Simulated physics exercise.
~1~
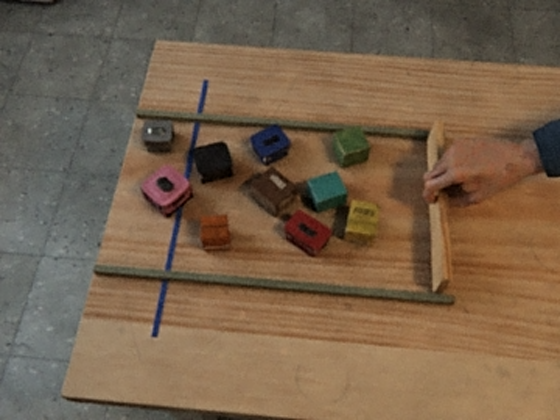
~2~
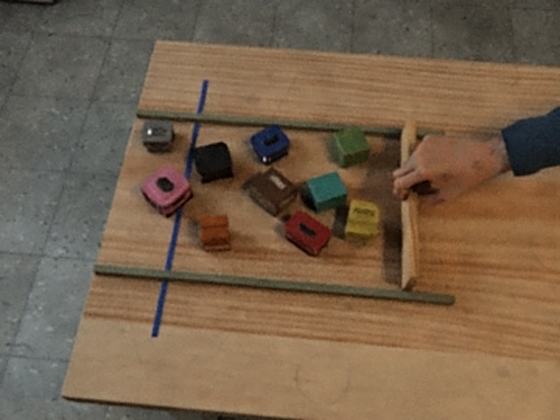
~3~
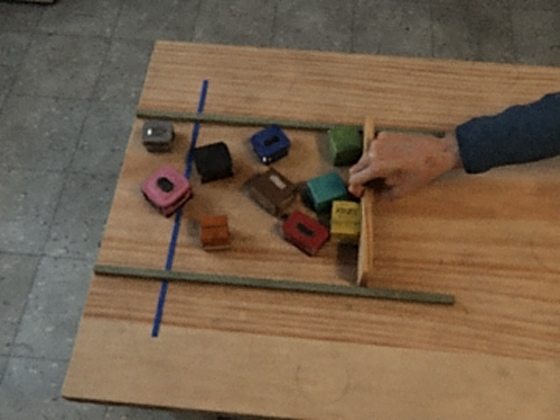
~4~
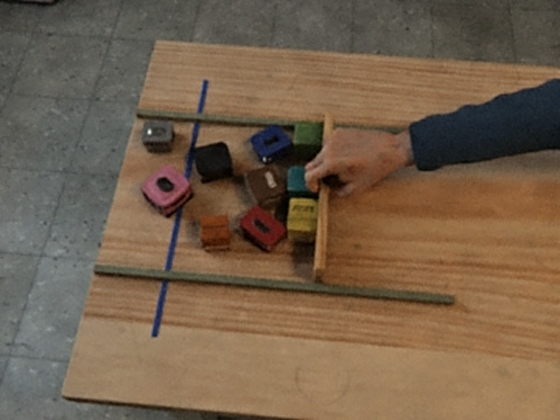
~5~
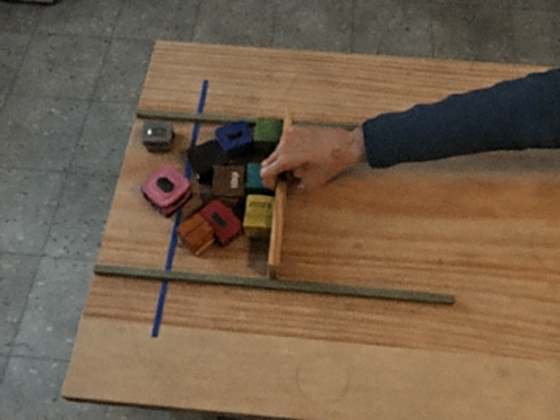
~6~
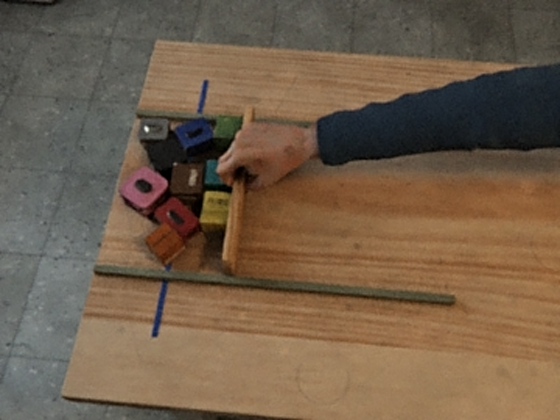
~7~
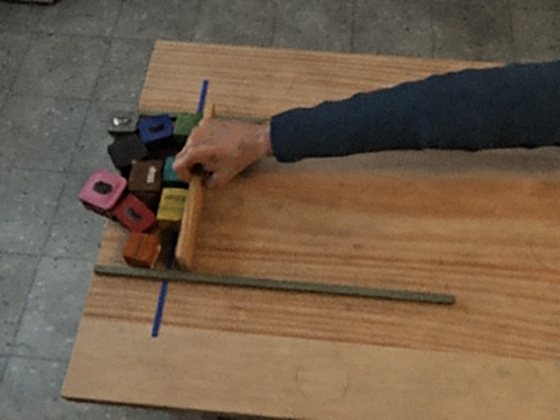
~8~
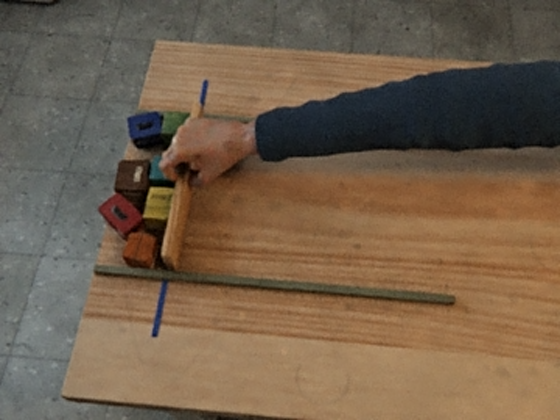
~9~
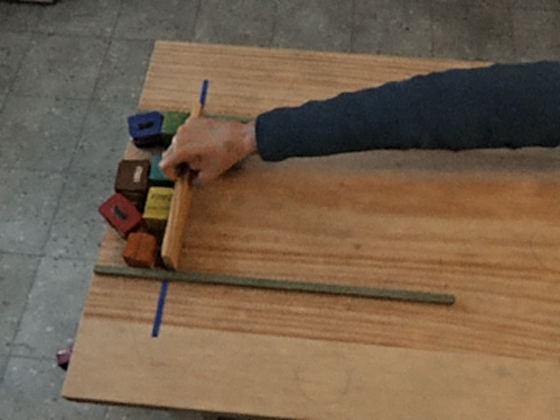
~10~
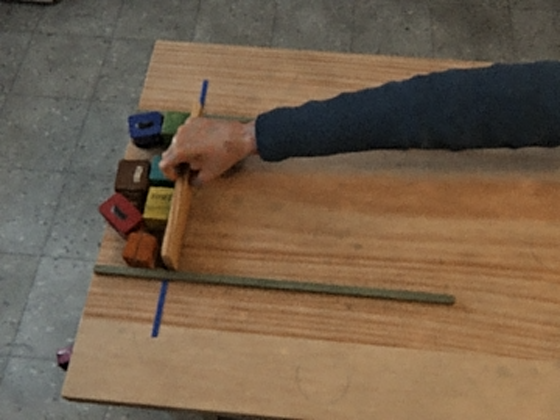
A hand slid an upright wooden board left along a railed channel, gathering a jumble of small coloured blocks and pushing them to the table's end, where the grey, pink and black ones went over the edge before the board stopped at the blue tape.
